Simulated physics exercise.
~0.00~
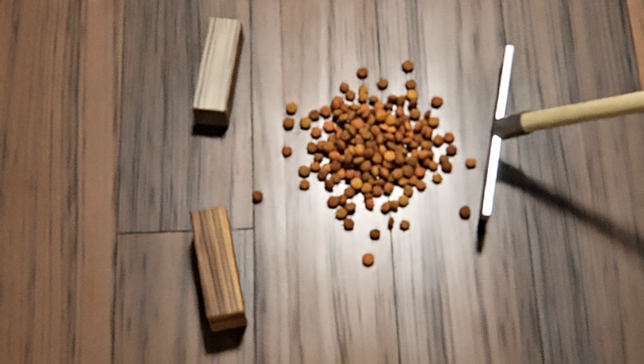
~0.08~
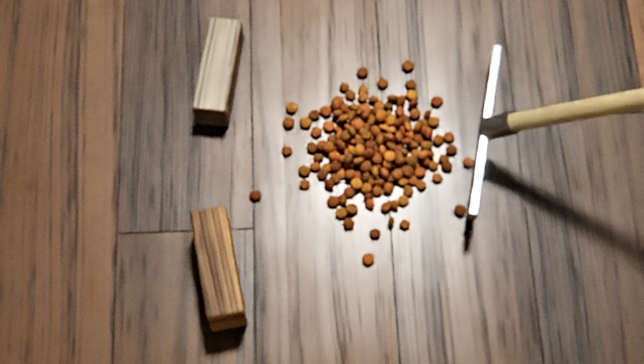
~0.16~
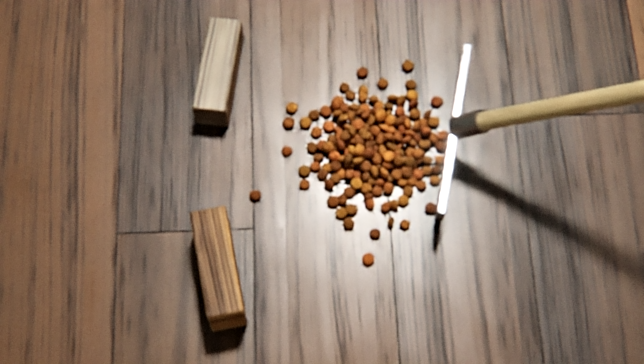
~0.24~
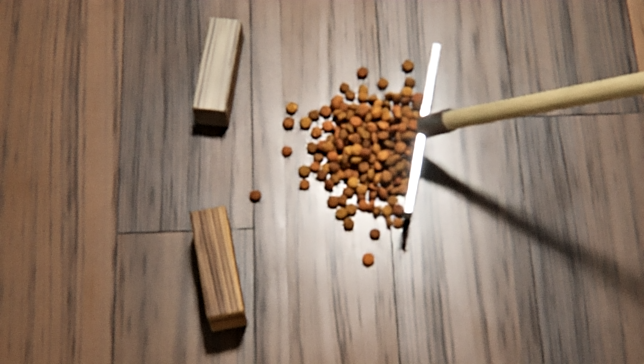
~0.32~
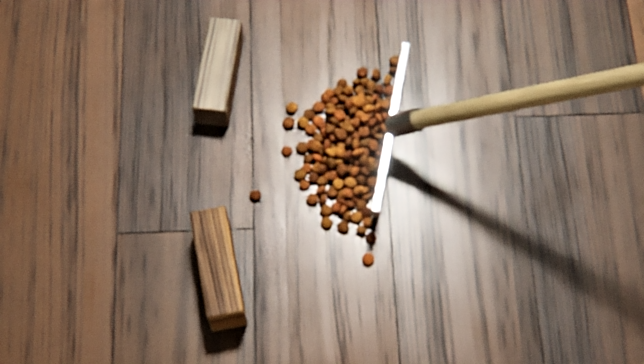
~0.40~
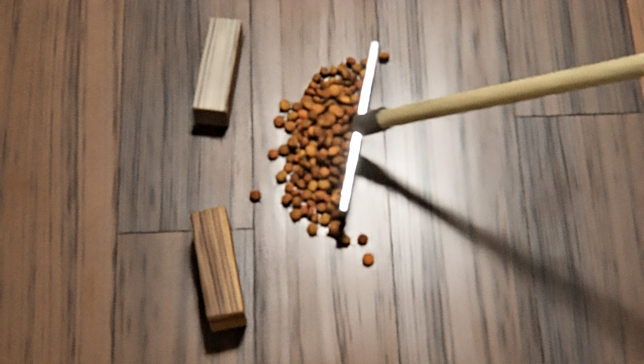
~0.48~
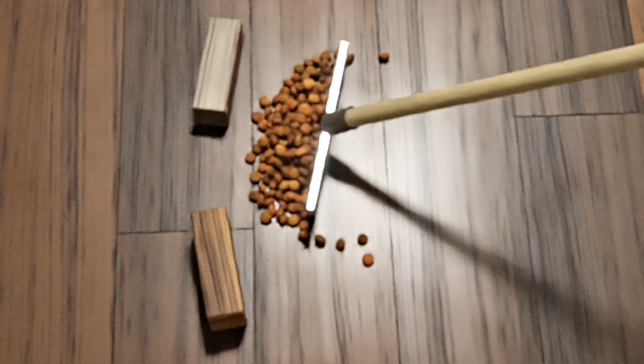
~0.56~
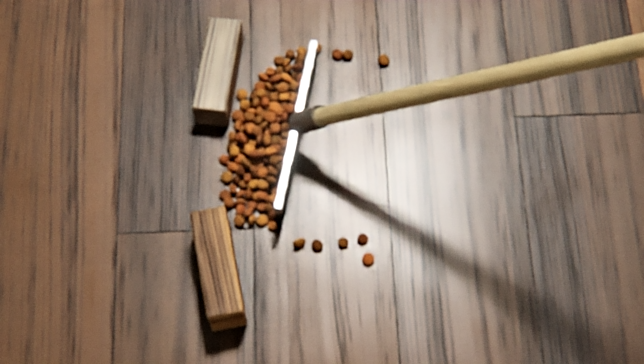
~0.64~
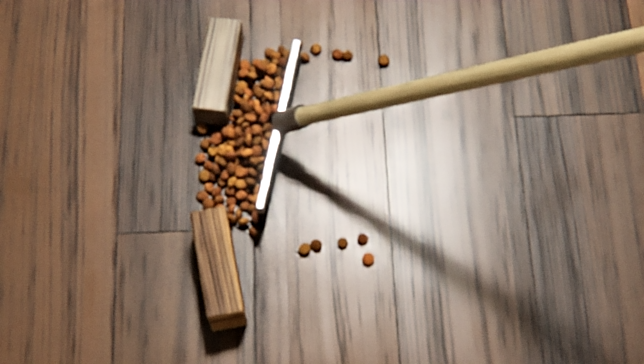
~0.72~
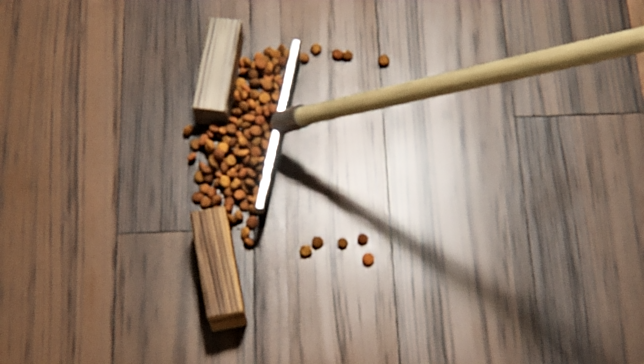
The footage shows a long-handled squeegee pushing a pile of brown kibble leftwards across a wooden floor towards two fixed wooden blocks, leaving a few stray pieces behind, until it stops with most bits bunched before the blocks and some in the gap between them.
